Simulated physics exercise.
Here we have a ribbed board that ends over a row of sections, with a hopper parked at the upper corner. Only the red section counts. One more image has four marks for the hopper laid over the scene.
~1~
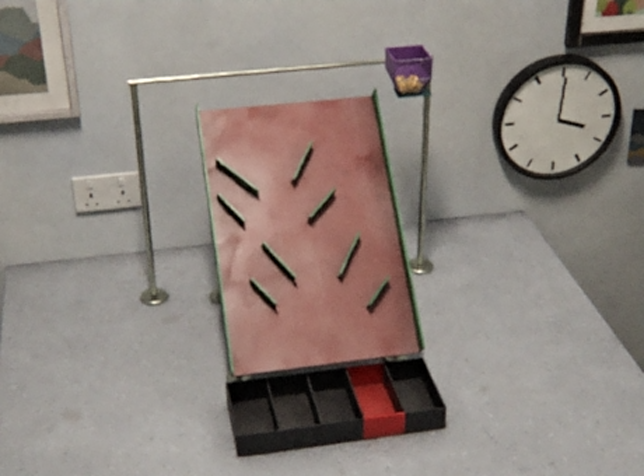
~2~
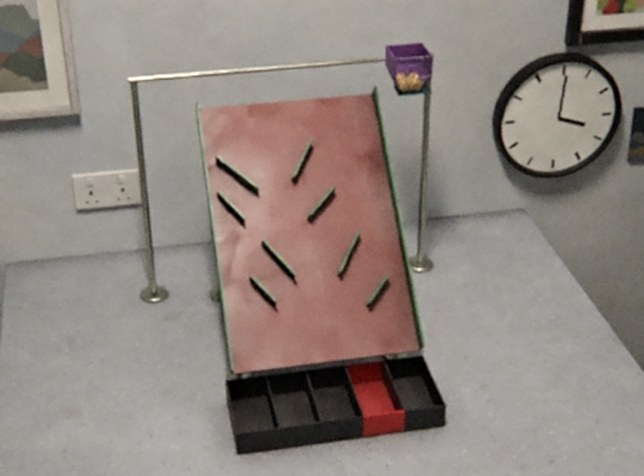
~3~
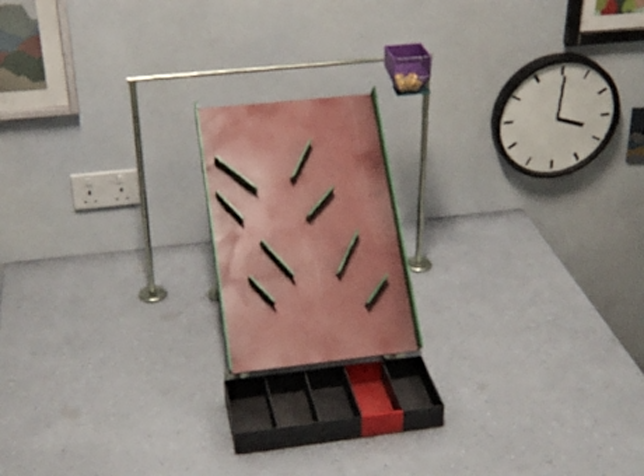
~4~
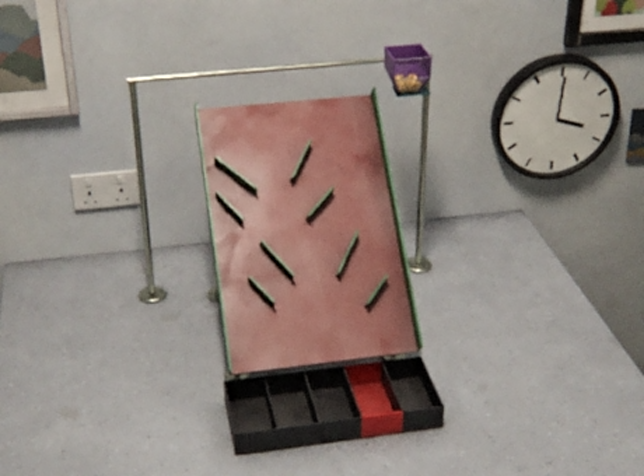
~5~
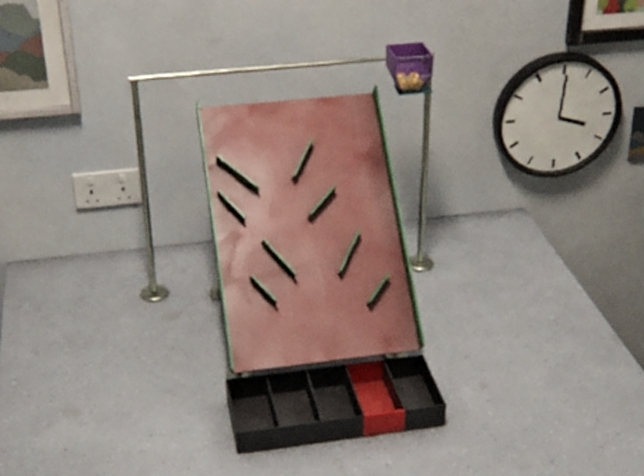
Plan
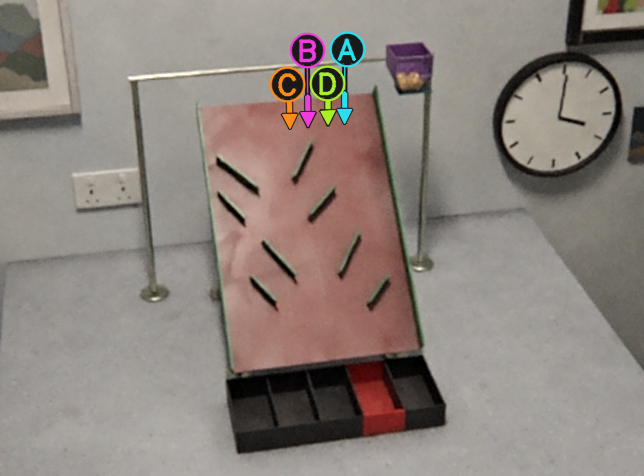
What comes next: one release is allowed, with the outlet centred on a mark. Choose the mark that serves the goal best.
Choose C.
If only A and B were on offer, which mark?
Here it is mark B.
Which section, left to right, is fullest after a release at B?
The third.
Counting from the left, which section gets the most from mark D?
It is the third one.
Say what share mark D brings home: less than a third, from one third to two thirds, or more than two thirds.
Less than a third.
On the marked copy, mark A meets the board at (344, 118); mark B meets the board at (308, 121); mark C meets the board at (289, 123); mark D meets the board at (328, 119).
With A, a stray few in the red section, nearly all in other sections, a stray few outside the box.
With B, about a quarter in the red section, most in other sections.
With C, about half in the red section, about half in other sections.
With D, a small part in the red section, most in other sections.
